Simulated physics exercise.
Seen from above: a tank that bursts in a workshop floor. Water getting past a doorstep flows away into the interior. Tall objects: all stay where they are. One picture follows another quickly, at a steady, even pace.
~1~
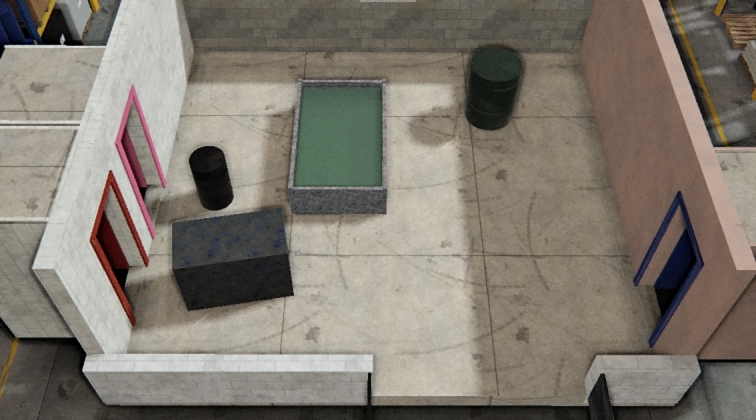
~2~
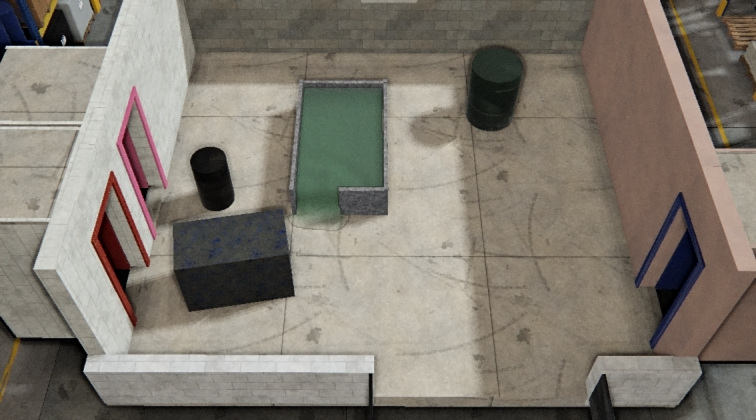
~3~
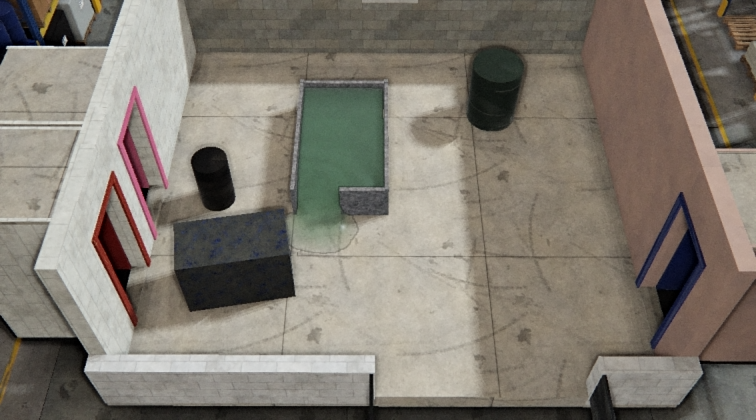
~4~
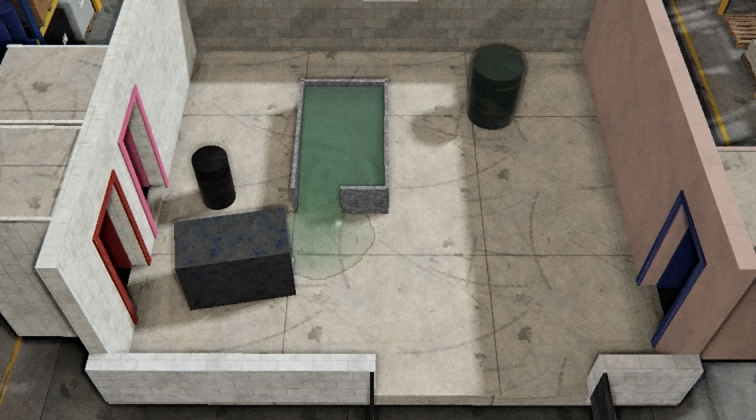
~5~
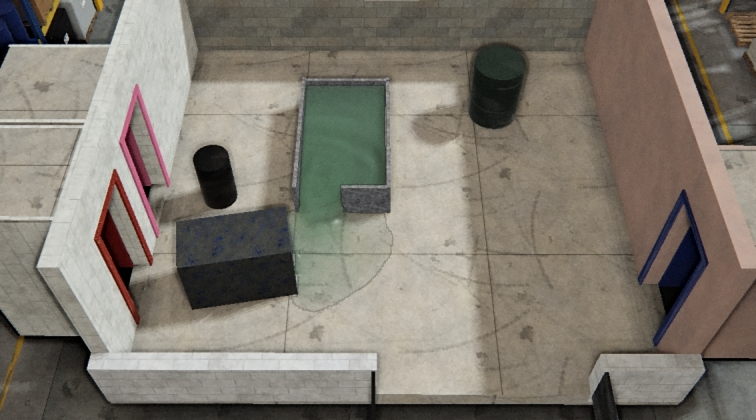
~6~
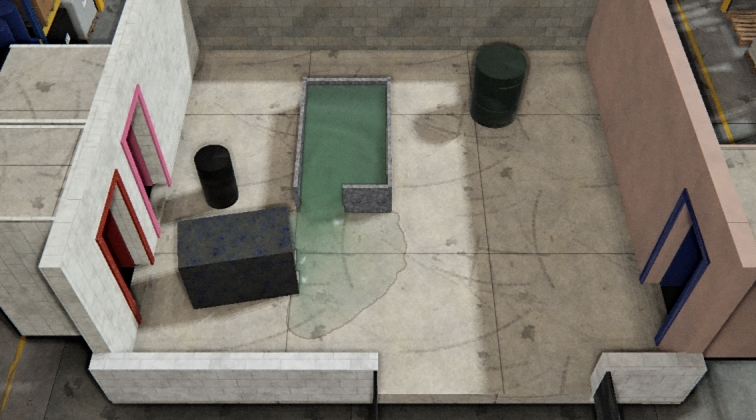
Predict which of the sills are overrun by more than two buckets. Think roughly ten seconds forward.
The blue door is not overrun, the red door is overrun, the pink door is not overrun.
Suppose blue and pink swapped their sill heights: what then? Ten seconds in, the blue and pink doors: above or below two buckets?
Looking at both, blue receives less, and pink receives more.
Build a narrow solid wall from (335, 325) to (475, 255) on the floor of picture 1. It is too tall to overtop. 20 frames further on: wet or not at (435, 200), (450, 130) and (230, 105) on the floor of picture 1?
Taking the points in order - wetted, unwetted, unwetted.
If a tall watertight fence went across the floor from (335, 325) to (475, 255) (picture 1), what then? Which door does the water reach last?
I'd go with the one in blue.
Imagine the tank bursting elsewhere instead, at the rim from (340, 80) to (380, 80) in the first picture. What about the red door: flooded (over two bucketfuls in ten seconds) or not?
Note: Red door misses the line.
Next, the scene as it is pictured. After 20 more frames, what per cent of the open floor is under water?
Roughly 30 percent, I reckon.
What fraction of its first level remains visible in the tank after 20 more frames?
My reading is 50 %.
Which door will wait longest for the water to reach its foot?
That's the blue one.
A moment on, water covers 15 % of the floor; the blue door not reached, the red door not reached, the pink door not reached.
Next, water covers 20 % of the floor; the blue door not reached, the red door under two buckets in, the pink door wet at the sill, nothing in.
Then, water covers 30 % of the floor; the blue door not reached, the red door under two buckets in, the pink door under two buckets in.
Later, water covers 40 % of the floor; the blue door wet at the sill, nothing in, the red door over two buckets in, the pink door under two buckets in.
In the end, water covers 60 % of the floor; the blue door wet at the sill, nothing in, the red door over two buckets in, the pink door under two buckets in.
